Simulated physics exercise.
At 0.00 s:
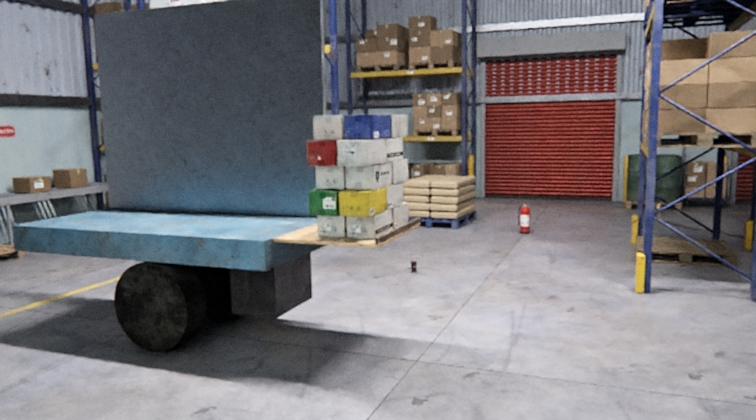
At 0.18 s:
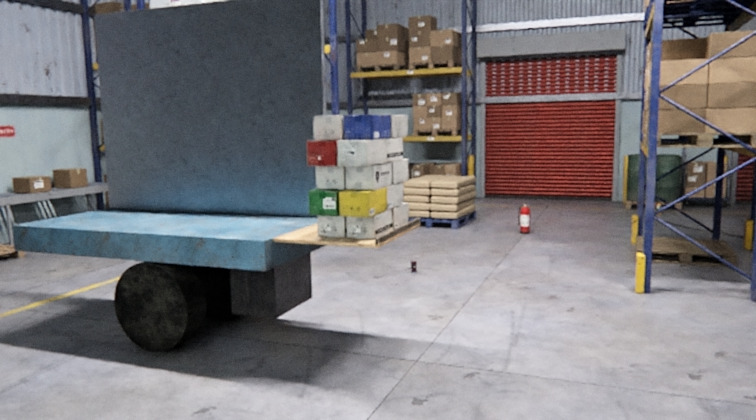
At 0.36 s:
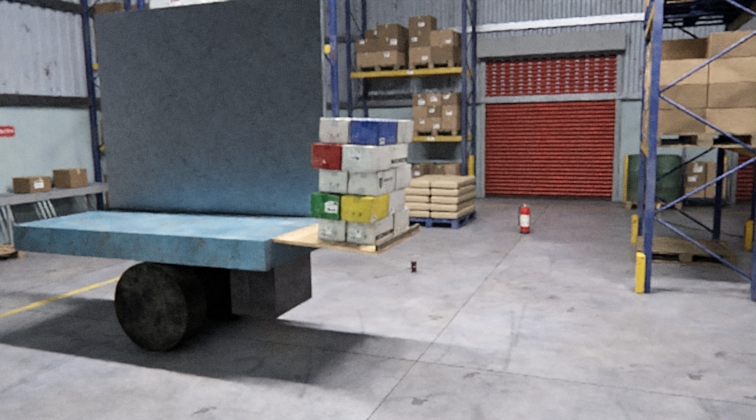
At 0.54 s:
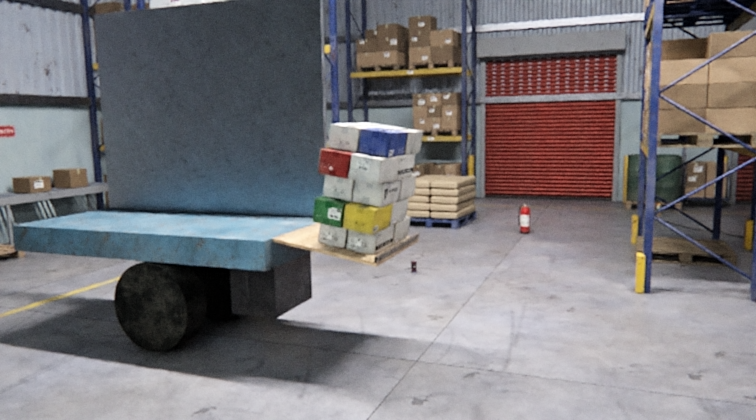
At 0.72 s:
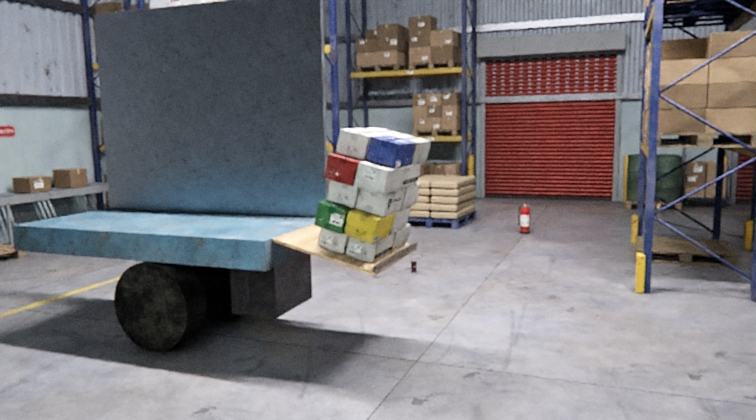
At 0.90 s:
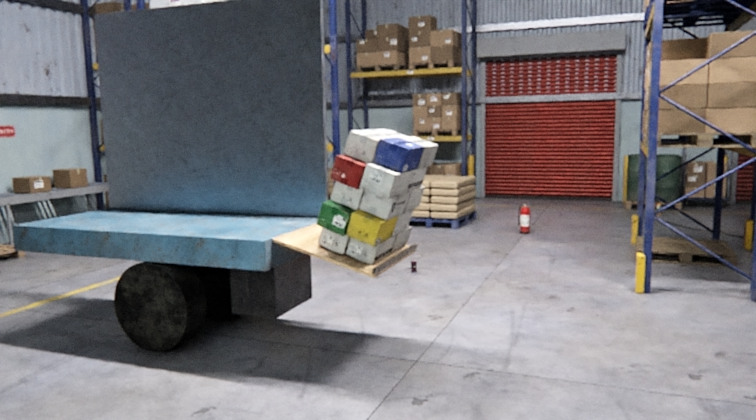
A stack of white, red, blue, green and yellow parcels leaned further and further to the right as the lorry's wooden tail lift sloped down at its outer edge, then the parcels shifted slightly.
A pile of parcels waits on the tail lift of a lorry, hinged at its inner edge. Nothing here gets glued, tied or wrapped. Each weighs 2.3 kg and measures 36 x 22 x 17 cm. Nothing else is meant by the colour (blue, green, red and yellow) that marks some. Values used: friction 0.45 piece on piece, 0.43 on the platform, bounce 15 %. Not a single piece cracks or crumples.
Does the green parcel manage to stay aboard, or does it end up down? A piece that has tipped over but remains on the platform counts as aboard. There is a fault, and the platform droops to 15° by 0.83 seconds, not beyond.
It manages it.
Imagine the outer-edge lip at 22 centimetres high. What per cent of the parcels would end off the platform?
That would be 50 per cent.
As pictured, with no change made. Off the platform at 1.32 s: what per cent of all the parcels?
By then 30 %.
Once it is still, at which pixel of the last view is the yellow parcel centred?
In the final image its middle is around (447, 363).
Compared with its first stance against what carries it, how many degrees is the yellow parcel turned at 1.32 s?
Tilt from start: Approx. 30 degrees.
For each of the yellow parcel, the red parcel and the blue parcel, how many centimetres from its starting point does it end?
About: Yellow 130, red 180, blue 200.
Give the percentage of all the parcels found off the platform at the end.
Near enough 70 per cent of them, I reckon.
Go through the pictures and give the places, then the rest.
In the first frame (each place is the centre of the face we see best; leans and shifts are taken against what carries them), platform's outer corner (377, 246) slope 0°; green parcel (322, 204); yellow parcel (353, 204); red parcel (321, 154); all in place.
The second frame shows platform's outer corner (377, 246) slope 0°; green parcel (322, 204).
The third frame shows platform's outer corner (377, 253) slope 3°; green parcel (324, 207).
The fourth frame shows platform's outer corner (375, 265) slope 9°; green parcel (327, 213).
The fifth frame shows platform's outer corner (374, 274) slope 14°; green parcel (330, 218).
The sixth frame shows platform's outer corner (373, 276) slope 15°; green parcel (332, 219) tilted 4°; blue parcel (391, 156) tilted 4°; red parcel (347, 172) tilted 4°; 20 have shifted.
By 1.32 s, slope 15°; 6 of the 20 parcels off the platform; green parcel tilted 29°; blue parcel tilted 31°, 57 mm lower.
By 1.70 s, slope 15°; 14 of the 20 parcels off the platform; green parcel tilted 47°; blue parcel on its side.
When it is over (2.4 s), slope 15°; 14 of the 20 parcels off the platform; green parcel tilted 41°; red parcel upside down; blue parcel on its side. In pixels of the last frame, middles, green parcel near (362, 220), red parcel near (512, 342).
